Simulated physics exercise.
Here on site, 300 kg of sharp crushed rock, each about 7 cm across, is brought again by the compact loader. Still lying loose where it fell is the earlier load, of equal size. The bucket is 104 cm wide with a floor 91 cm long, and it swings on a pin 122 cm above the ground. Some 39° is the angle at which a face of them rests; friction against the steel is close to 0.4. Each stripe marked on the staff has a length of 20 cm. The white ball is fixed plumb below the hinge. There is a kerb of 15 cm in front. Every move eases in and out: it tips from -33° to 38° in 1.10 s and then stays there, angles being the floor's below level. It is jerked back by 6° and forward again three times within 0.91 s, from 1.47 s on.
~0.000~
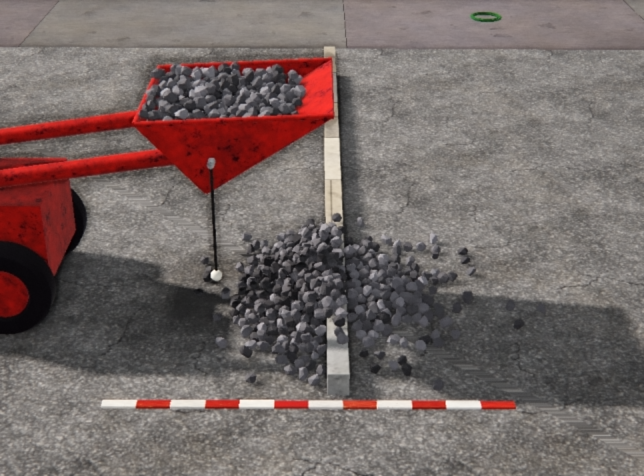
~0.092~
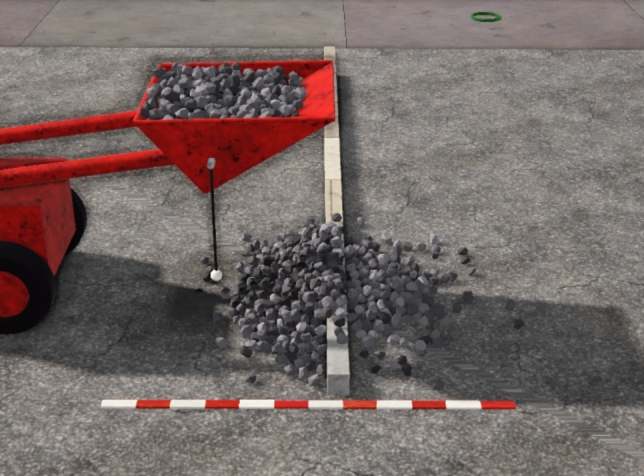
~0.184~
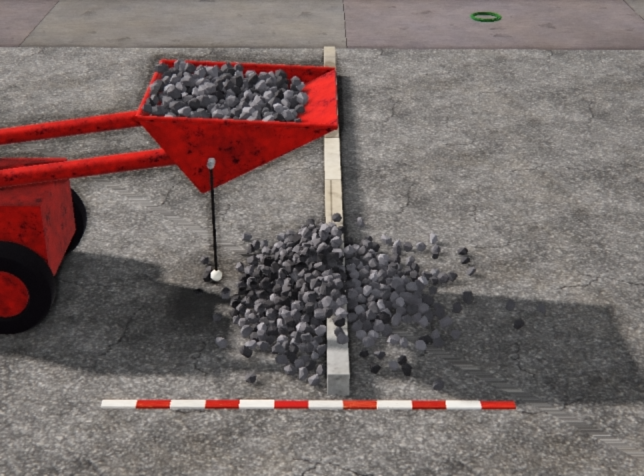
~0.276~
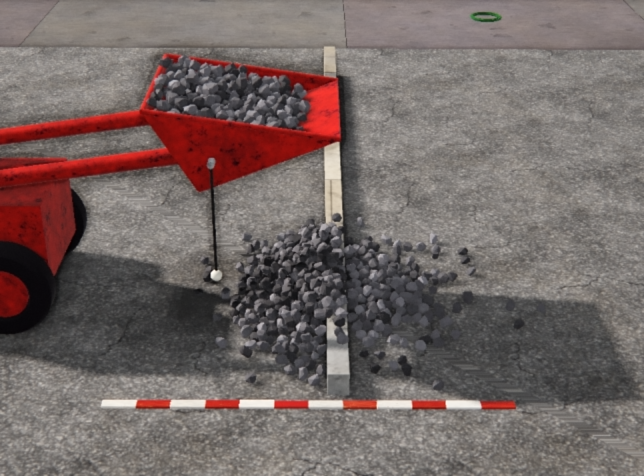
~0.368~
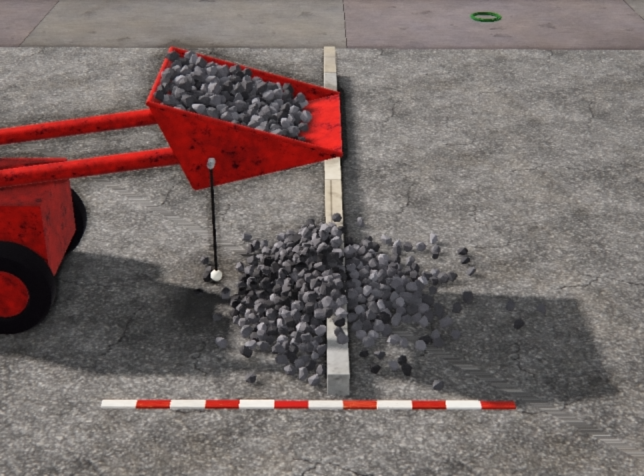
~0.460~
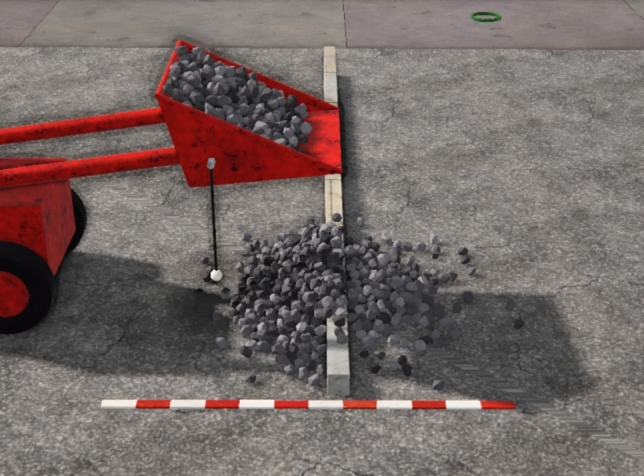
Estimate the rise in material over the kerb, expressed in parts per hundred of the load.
Close to 90 parts in a hundred.
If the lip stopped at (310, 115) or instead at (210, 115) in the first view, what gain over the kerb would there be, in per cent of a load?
Case one about 65 %, case two about 0 %.
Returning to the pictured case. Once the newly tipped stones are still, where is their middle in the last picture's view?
Their middle rests near (388, 275).
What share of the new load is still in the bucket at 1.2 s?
It keeps some 85 percent of its load.
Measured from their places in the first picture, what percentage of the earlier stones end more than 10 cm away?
About 5 %.
After 0.8 s the floor is at 27°; in per cent of one load, 100 in the bucket, 69 on this side of the kerb, 31 over the kerb; the foremost stones are at (485, 286).
After 1.2 s the floor is at 38°; in per cent of one load, 84 in the bucket, 86 on this side of the kerb, 31 over the kerb; the foremost stones are at (485, 286).
After 2.8 s the floor is at 38°; in per cent of one load, 0 in the bucket, 80 on this side of the kerb, 120 over the kerb; the foremost stones are at (521, 277).
After 5.4 s the floor is at 38°; in per cent of one load, 0 in the bucket, 80 on this side of the kerb, 120 over the kerb; the foremost stones are at (521, 277). Net gain over the kerb, 90.
